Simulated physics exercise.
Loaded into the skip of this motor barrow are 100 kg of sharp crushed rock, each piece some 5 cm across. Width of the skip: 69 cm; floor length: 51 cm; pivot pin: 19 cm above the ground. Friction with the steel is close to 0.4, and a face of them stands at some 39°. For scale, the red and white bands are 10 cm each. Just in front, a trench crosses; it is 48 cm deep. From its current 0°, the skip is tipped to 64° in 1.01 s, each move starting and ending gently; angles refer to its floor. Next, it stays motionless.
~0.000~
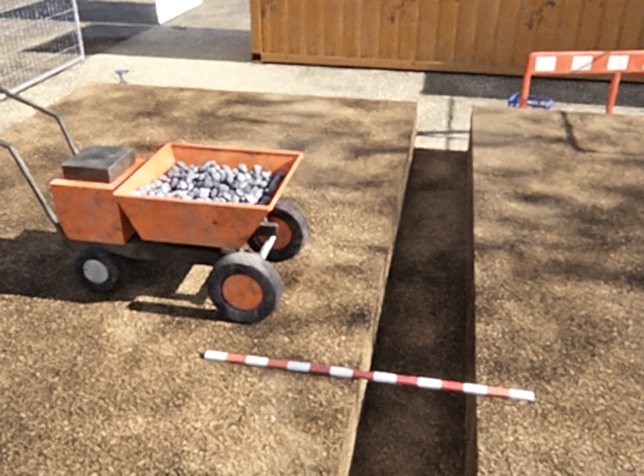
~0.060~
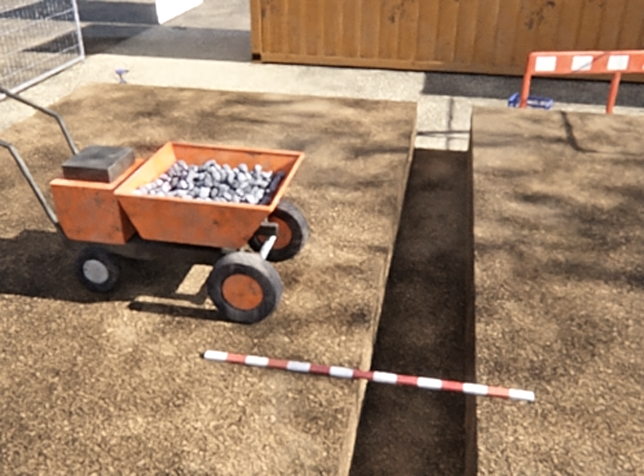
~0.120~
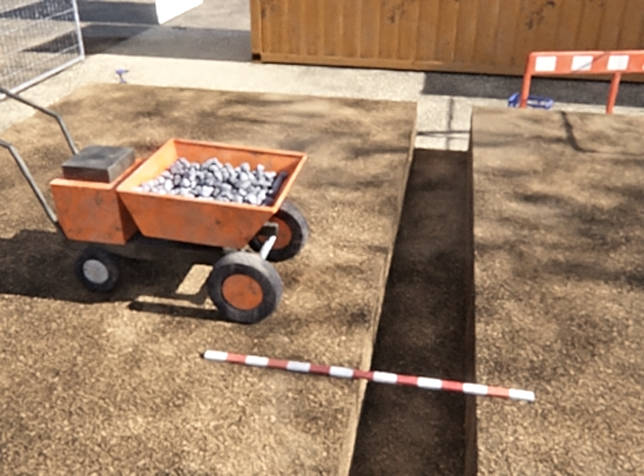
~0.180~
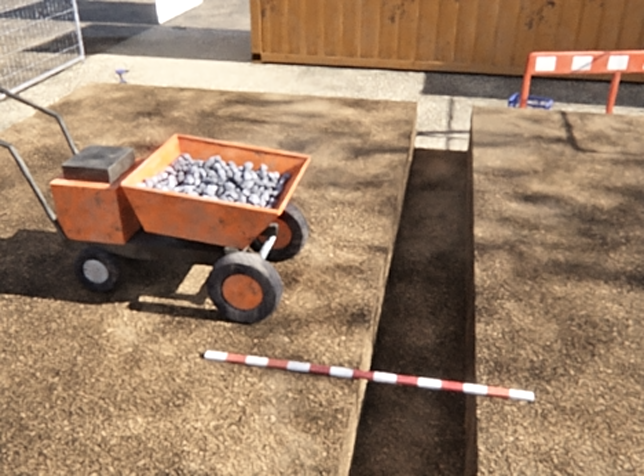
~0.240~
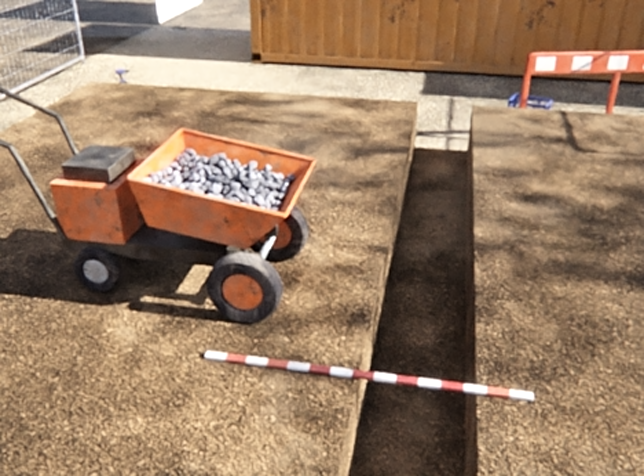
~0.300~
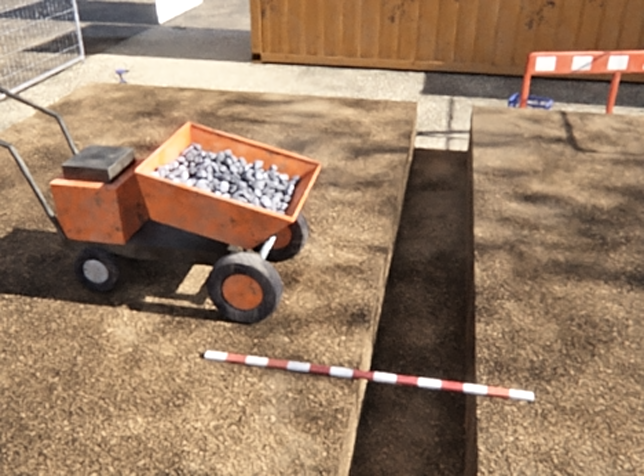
The orange skip of a motor barrow, loaded with grey crushed rock, sits level on brown ground beside a trench crossed by a red and white rod. Its rear edge then lifts, slowly at first, and the skip tilts steadily further to the right while the wheels stay in place.
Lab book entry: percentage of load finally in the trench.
Approx. 34 percent.
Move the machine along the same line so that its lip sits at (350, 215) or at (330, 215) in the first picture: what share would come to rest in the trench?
Near 35 and near 40 percent.
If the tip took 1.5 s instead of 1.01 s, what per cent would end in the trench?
In that case some 30 per cent.
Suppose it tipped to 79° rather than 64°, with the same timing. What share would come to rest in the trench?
Close to 75 per cent then.
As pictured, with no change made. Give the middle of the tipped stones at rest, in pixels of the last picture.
Their centre sits close to (407, 368).
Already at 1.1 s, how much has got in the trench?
Some 0 per cent.
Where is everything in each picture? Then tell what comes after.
In the first picture, the skip is at 0°, its lip at (270, 209); the top of the load is at (204, 173).
The second picture shows lip at (271, 210), floor tilted 1°, highest stones at (204, 172); the stones move at 0.1 m/s on average.
In the third picture, the skip is at 2°, its lip at (274, 211); the top of the load is at (202, 170); the stones move at 0.3 m/s on average.
In the fourth picture, the skip is at 5°, its lip at (279, 213); the top of the load is at (198, 167); the stones move at 0.4 m/s on average.
The fifth picture shows lip at (285, 216), floor tilted 9°, highest stones at (197, 161); the stones move at 0.5 m/s on average.
In the sixth picture, the skip is at 14°, its lip at (293, 221); the top of the load is at (203, 157); the stones move at 0.6 m/s on average.
After 0.8 s the floor is at 54°; 100 % in the skip; the foremost stones are at (324, 248).
After 1.1 s the floor is at 64°; 95 % in the skip, 3 % short of the trench, 2 % in the trench; the foremost stones are at (397, 323).
After 1.5 s the floor is at 64°; 76 % in the skip, 8 % short of the trench, 16 % in the trench; the foremost stones are at (459, 383).
After 3.4 s the floor is at 64°; 57 % in the skip, 9 % short of the trench, 34 % in the trench; the foremost stones are at (462, 384).
